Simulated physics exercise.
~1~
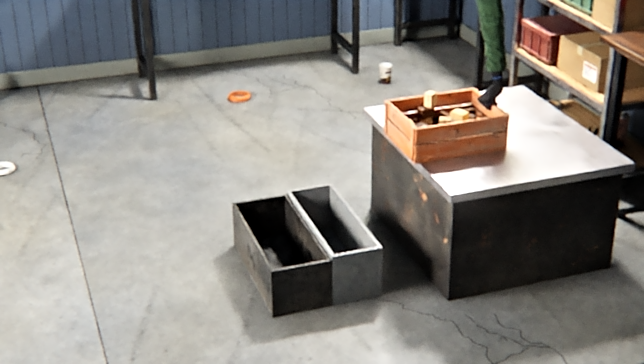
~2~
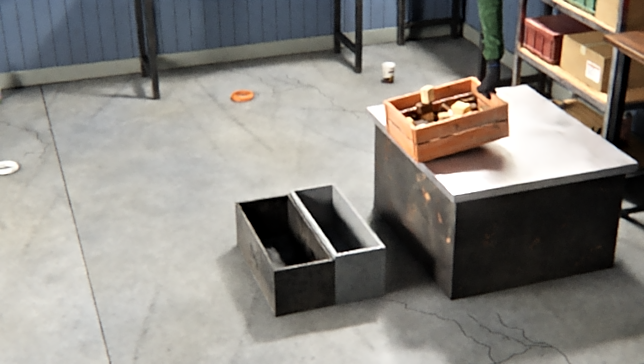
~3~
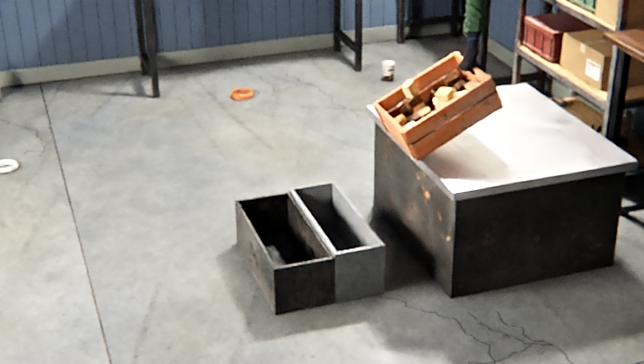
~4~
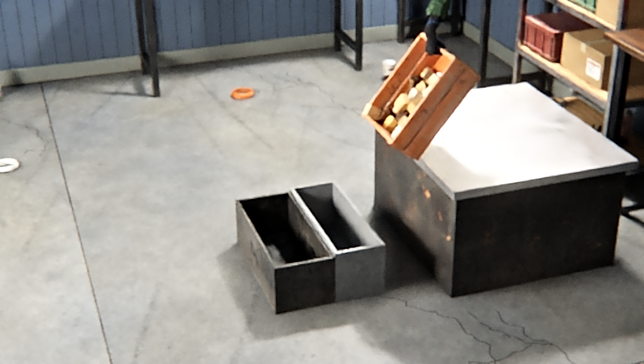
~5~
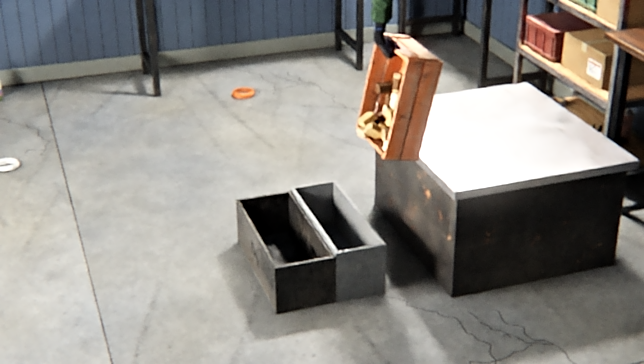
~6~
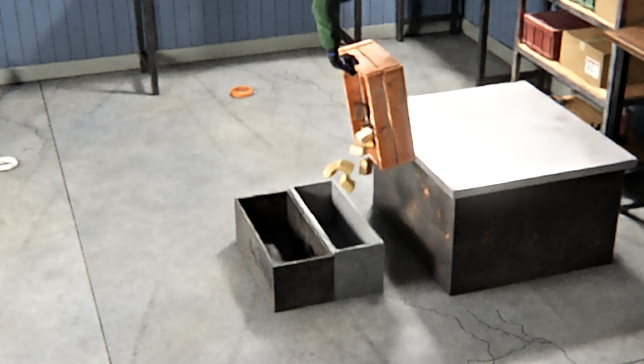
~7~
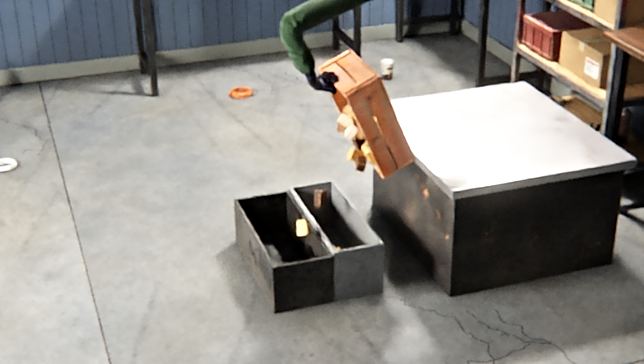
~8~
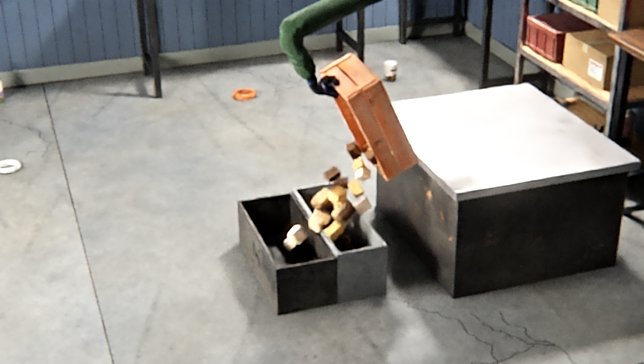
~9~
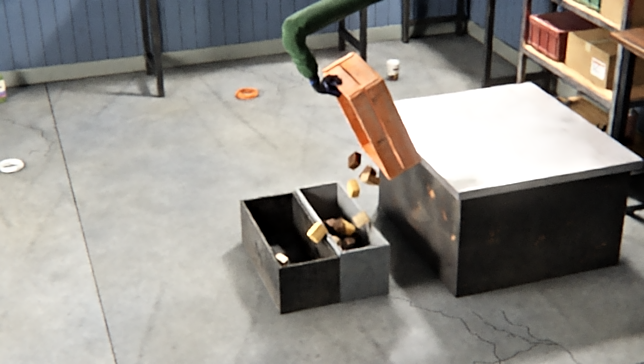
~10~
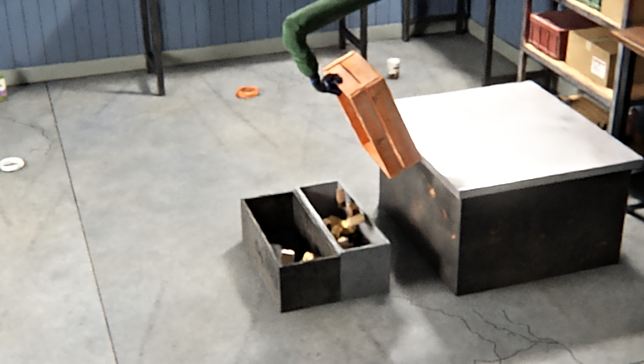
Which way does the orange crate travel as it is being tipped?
It moves to the left, off the bench and toward the two bins on the floor.
In a workshop with a concrete floor and blue panelled walls, an orange wooden crate full of small wooden blocks sits on a bench beside two long open bins, one grey and one black. A green arm with a dark hand tilts the crate up and swings it left over the bench's edge. As it tips past upright, a few blocks drop toward the grey box, and then a thick cluster pours out. Most land in the grey box, while a few reach the black bin beyond. The crate finally hangs steeply tipped, with no more blocks falling.
